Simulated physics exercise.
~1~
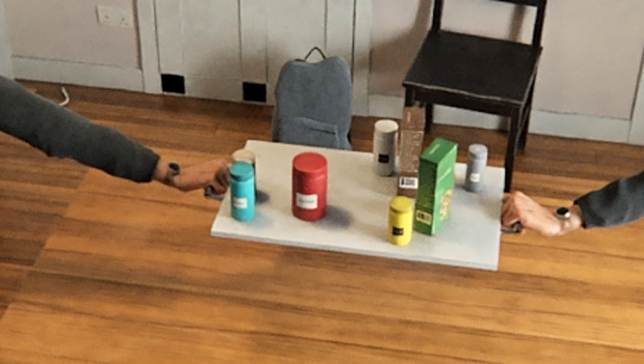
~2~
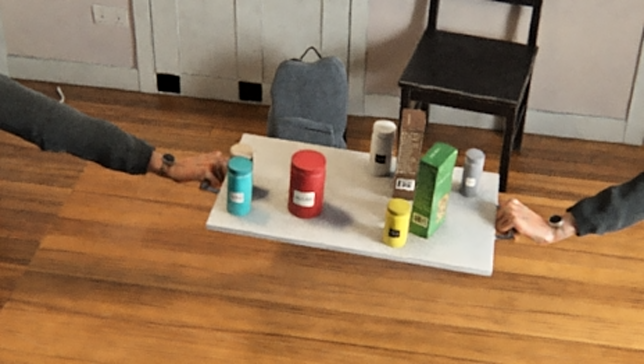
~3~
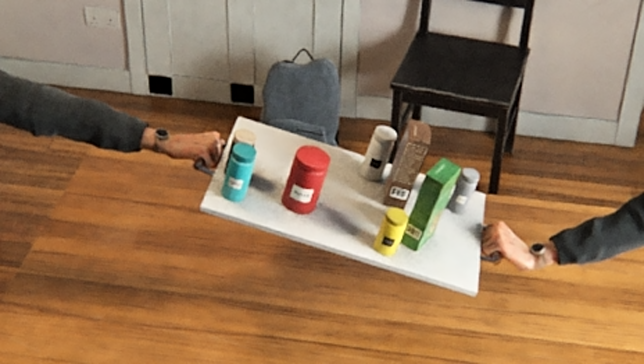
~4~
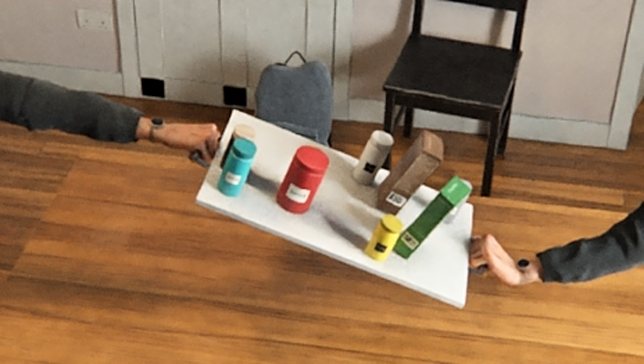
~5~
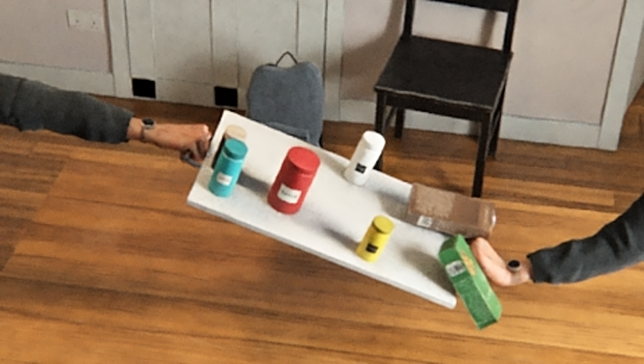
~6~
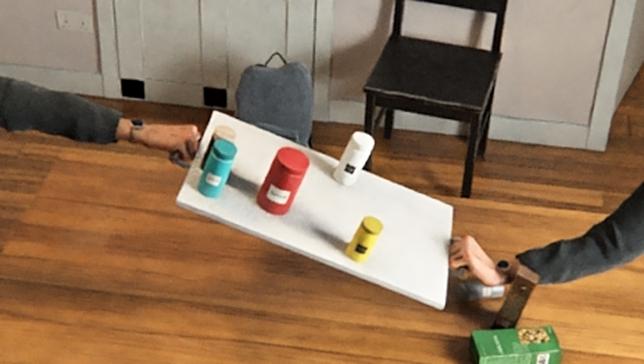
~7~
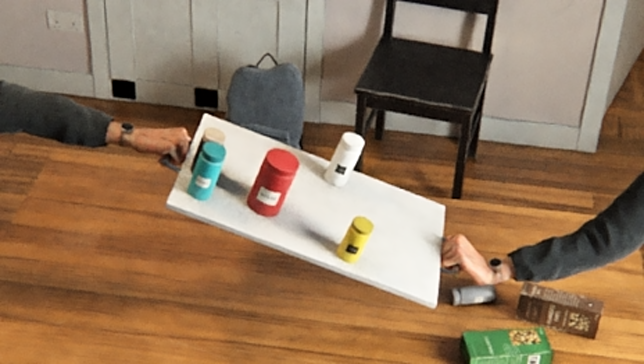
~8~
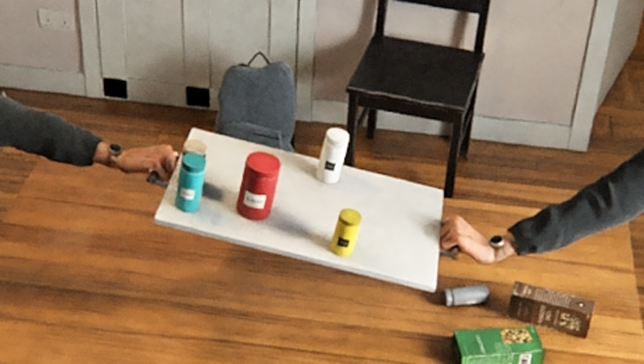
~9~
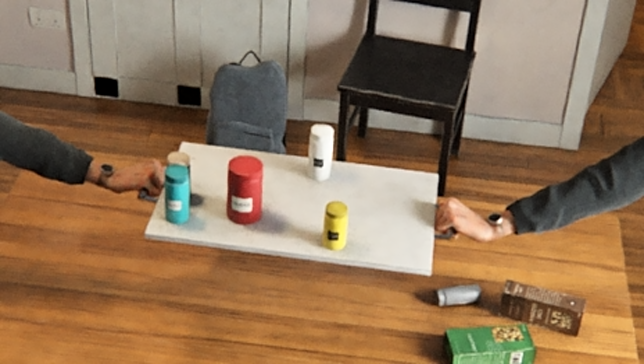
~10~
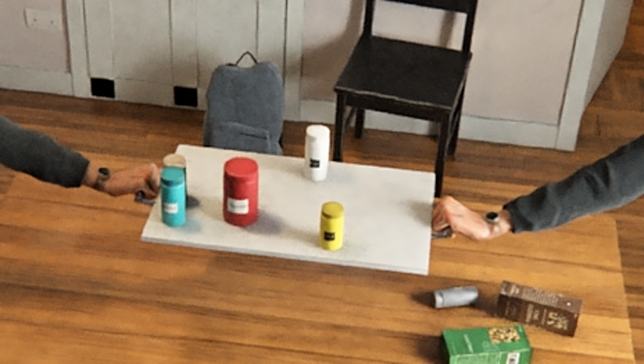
White tray held by two hands tilting down to the right, spilling two cartons and a grey shaker, then levelling again.
